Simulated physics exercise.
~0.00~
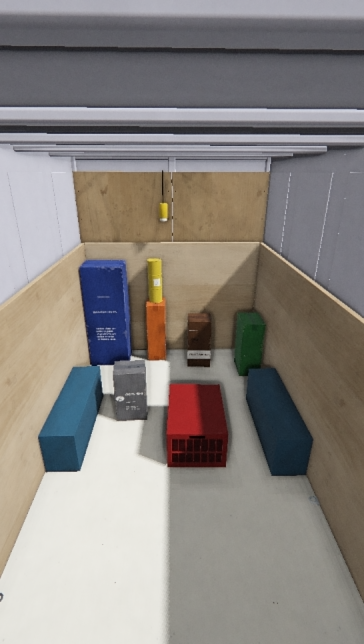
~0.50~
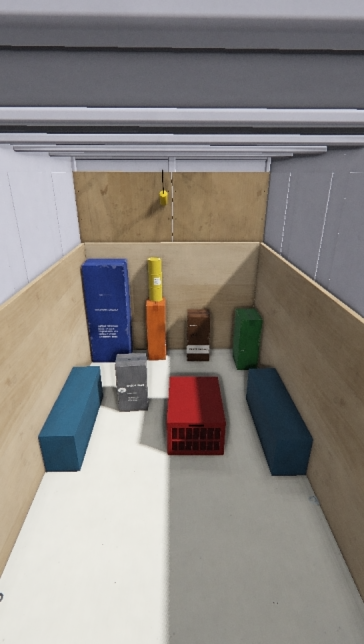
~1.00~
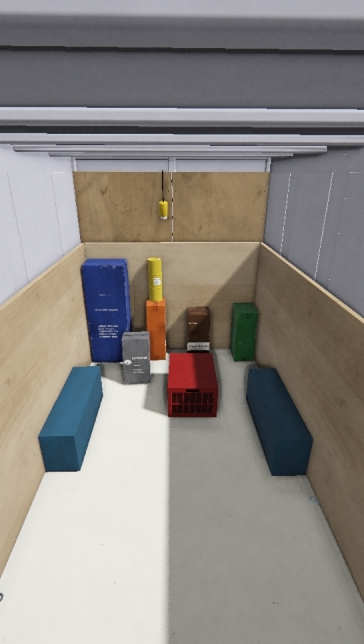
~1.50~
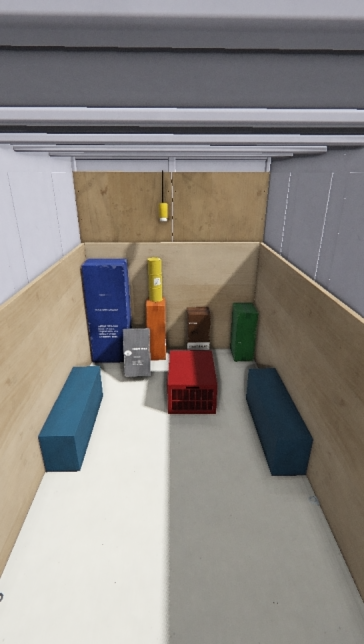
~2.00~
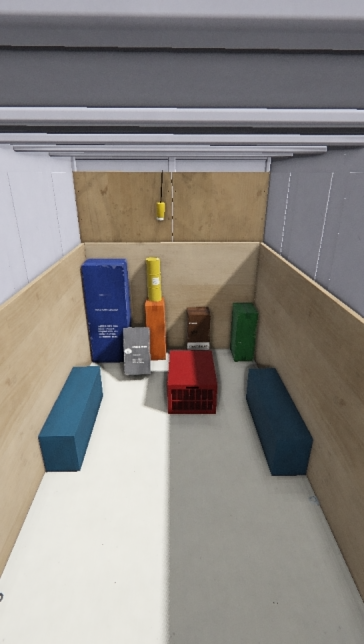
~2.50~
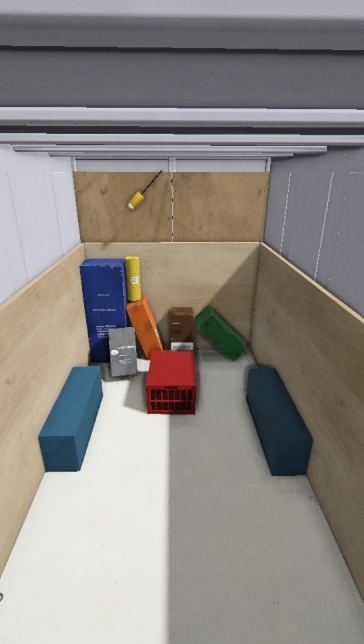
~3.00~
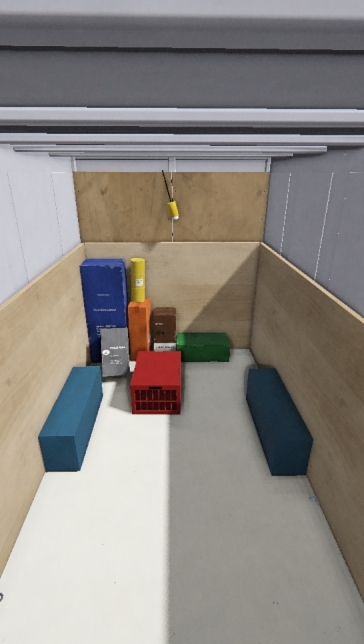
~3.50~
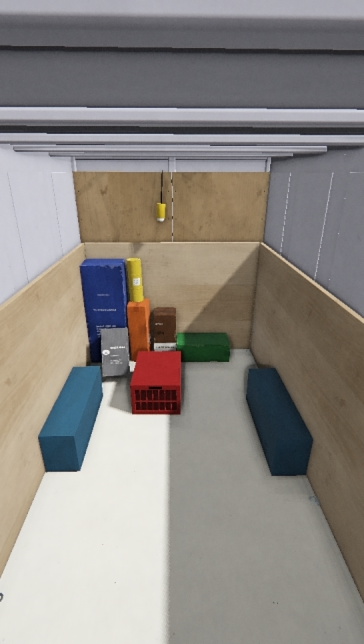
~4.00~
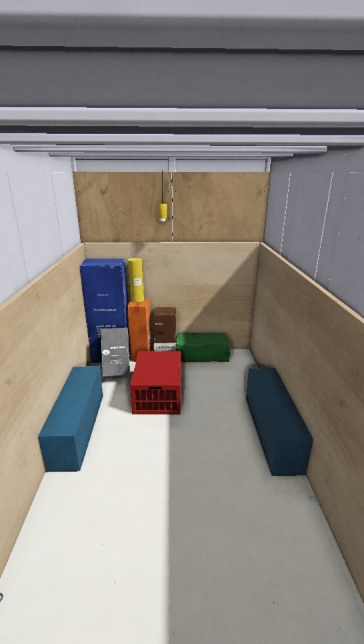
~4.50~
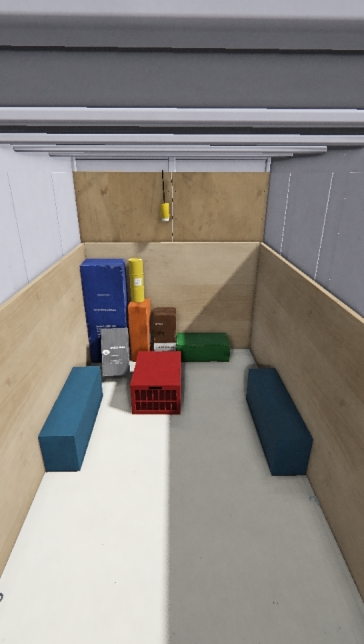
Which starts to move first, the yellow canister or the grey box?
The grey box starts to move first, sliding toward the front wall, while the yellow canister only moves later, when the load shifts to the left.
